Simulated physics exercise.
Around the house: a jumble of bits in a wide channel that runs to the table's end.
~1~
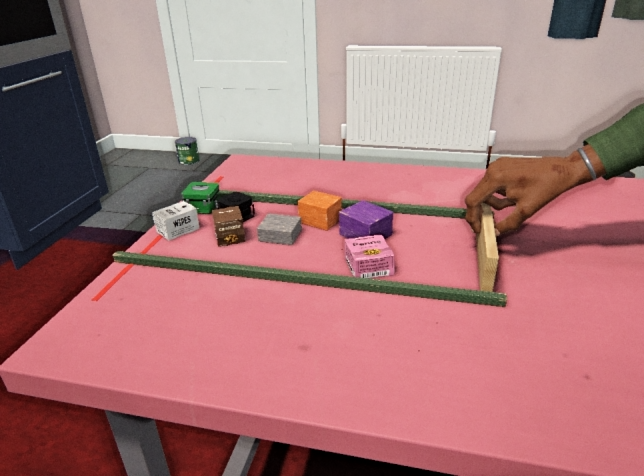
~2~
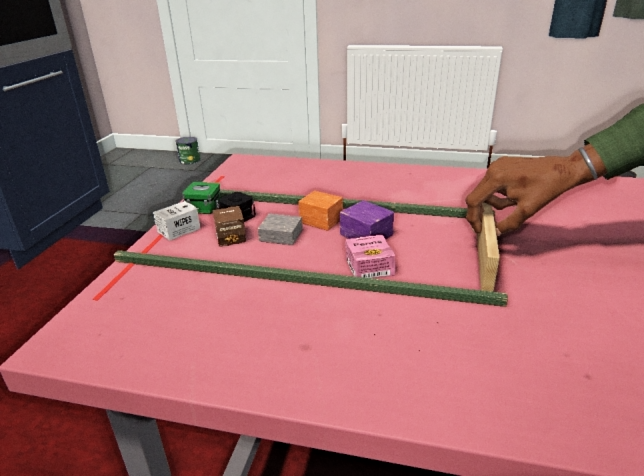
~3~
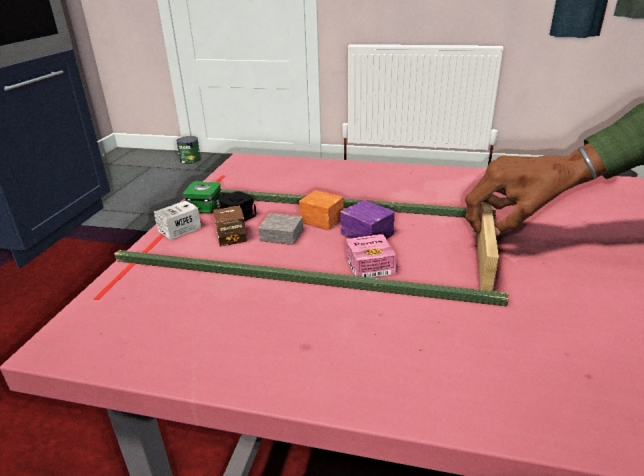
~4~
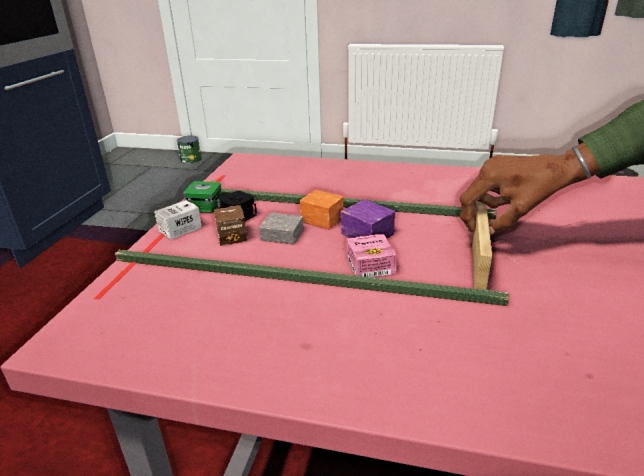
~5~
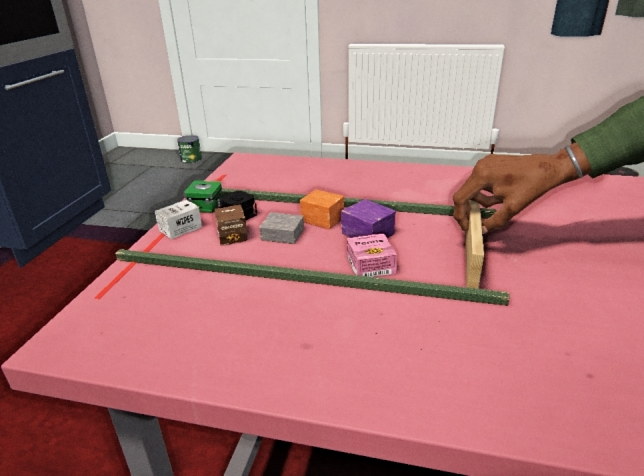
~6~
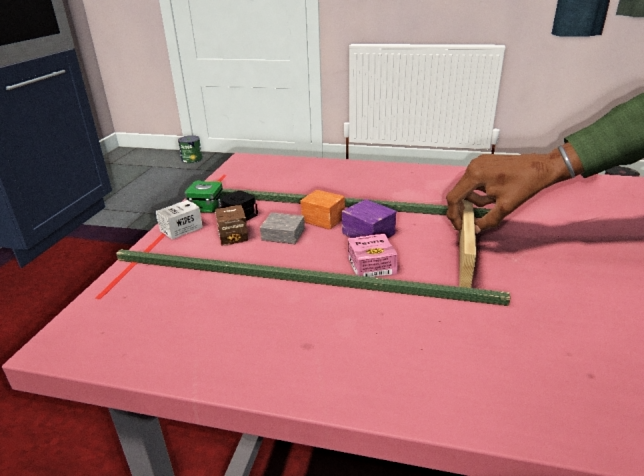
A hand held a wooden board upright at the right end of a channel on a pink table, then slid it slightly left, while the colourful boxes and blocks between the green strips stayed still.
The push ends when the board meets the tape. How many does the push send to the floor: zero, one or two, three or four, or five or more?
Here the number that fall off is five or more.
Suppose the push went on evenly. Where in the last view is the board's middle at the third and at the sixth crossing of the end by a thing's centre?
About (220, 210), then (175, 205).
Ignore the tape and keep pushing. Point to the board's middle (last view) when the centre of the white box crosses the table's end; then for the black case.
About (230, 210), and (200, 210) for the other.
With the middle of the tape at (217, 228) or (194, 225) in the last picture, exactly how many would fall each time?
The counts: 3 and 5.
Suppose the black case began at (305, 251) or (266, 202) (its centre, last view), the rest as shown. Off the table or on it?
Place by place, it falls; tumbles off.
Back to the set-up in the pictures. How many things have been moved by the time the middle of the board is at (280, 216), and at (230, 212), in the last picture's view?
6 and 8.
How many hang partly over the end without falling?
The number is 3.
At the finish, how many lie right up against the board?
The number is 3.
Soon after, none off yet; white box at rest near (180, 219); green case at rest near (205, 197); black case at rest near (239, 207).
Then, none off yet; white box moved a little near (169, 215); green case moving near (201, 196); black case moved about its own width near (220, 206).
At rest, the number that fall off is five or more; fallen, grey block, brown box, black case, green case and white box.
